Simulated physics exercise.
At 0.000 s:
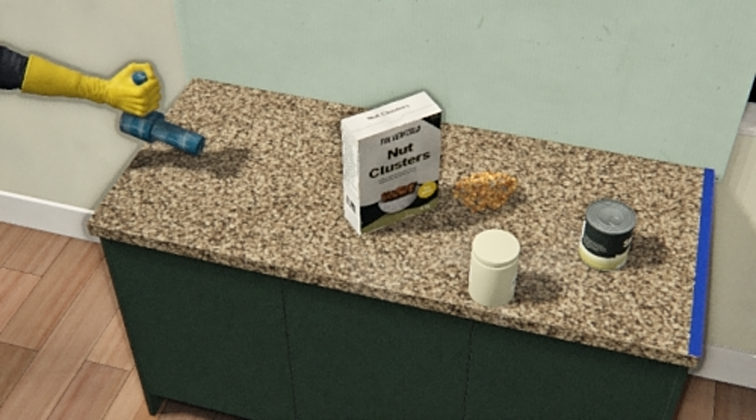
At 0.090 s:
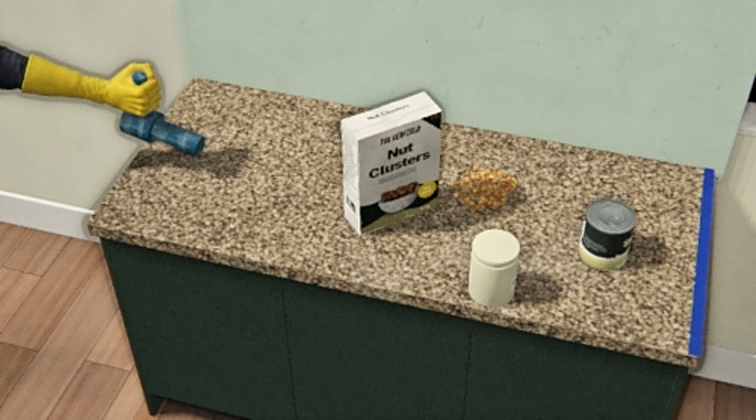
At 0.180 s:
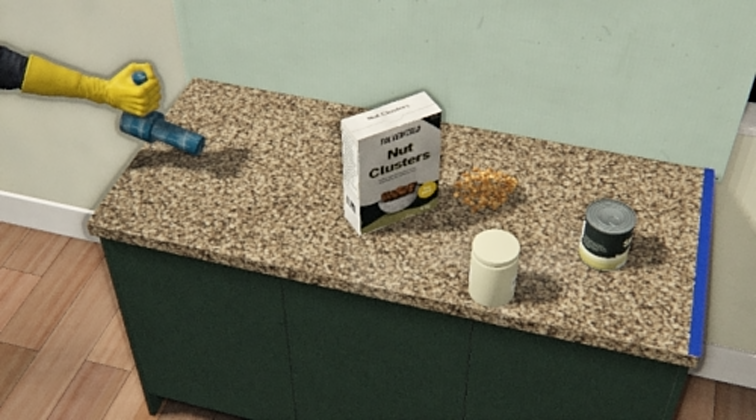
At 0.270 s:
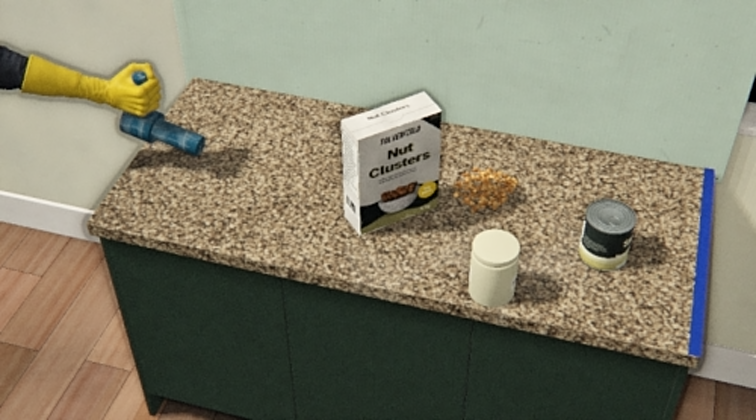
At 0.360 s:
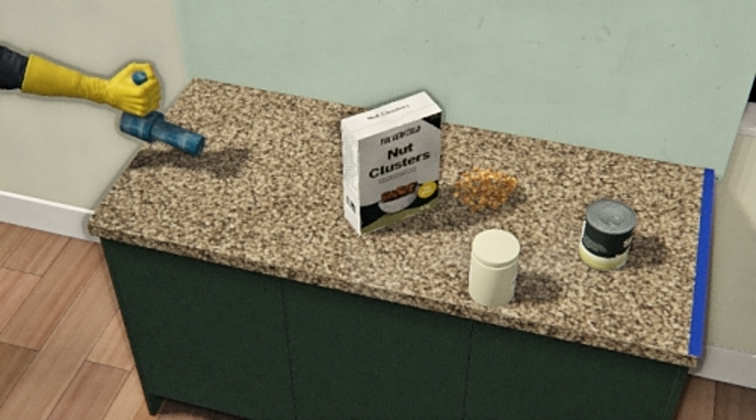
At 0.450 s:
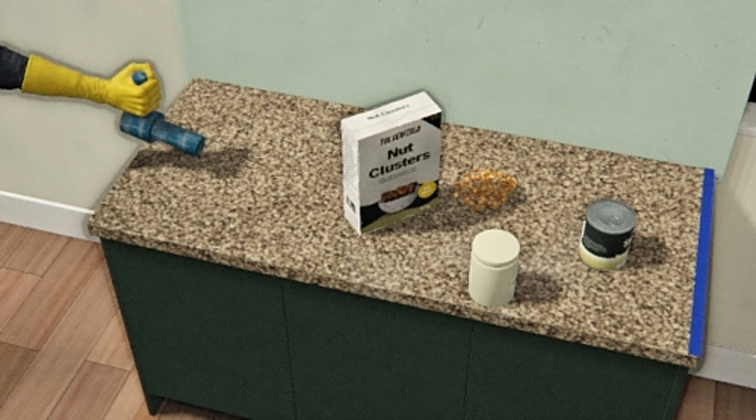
A yellow-gloved hand held a blue hair dryer over the left end of a speckled worktop, while the nut clusters box, cream jar, can and little heap of golden crumbs all stayed still.
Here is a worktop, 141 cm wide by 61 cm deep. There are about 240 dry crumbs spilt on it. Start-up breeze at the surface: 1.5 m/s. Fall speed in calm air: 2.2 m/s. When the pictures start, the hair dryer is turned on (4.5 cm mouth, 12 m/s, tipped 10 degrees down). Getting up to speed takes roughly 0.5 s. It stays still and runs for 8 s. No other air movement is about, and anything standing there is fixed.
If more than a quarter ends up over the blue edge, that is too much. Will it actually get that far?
No, A quarter or less goes over that edge.
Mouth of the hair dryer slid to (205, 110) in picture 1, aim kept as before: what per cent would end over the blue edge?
90 %.
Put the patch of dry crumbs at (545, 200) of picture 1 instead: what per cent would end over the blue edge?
In that setup it'd be around 0 in a hundred.
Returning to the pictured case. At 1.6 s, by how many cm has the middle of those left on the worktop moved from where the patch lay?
Measured offset: Approx. 0 cm.
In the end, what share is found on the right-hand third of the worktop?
It comes out near 5 in a hundred.
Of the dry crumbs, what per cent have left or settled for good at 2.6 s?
The share is roughly 50 %.
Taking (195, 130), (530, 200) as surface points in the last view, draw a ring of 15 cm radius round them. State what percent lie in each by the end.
Estimates in listed order: 0 %; 80 %.
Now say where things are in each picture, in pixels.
In the first frame, the middle of the dry crumbs is near (485, 192), none has stirred yet and the mouth of the hair dryer is at (201, 146).
In the second frame, the middle of the dry crumbs is near (485, 188), none has stirred yet and the blue edge is centred on (708, 255).
In the third frame, the middle of the dry crumbs is near (485, 188), none has stirred yet, the top of a carton is at (392, 115) and the top of a jar is at (496, 246).
In the fourth frame, the middle of the dry crumbs is near (485, 188) and none has stirred yet.
In the fifth frame, the middle of the dry crumbs is near (485, 188) and none has stirred yet.
In the sixth frame, the middle of the dry crumbs is near (485, 188) and none has stirred yet.
After 1.6 s, 48 % are on the move or not yet settled, 0 % are over the blue edge; the middle of those still in play is near (487, 190).
After 2.6 s, 47 % are on the move or not yet settled, 0 % are over the blue edge; the middle of those still in play is near (487, 190).
After 4.4 s, 42 % are on the move or not yet settled, 2 % are over the blue edge; the middle of those still in play is near (485, 190).
After 8.0 s, at the end, 3 % are over the blue edge; the middle of those still in play is near (485, 190).
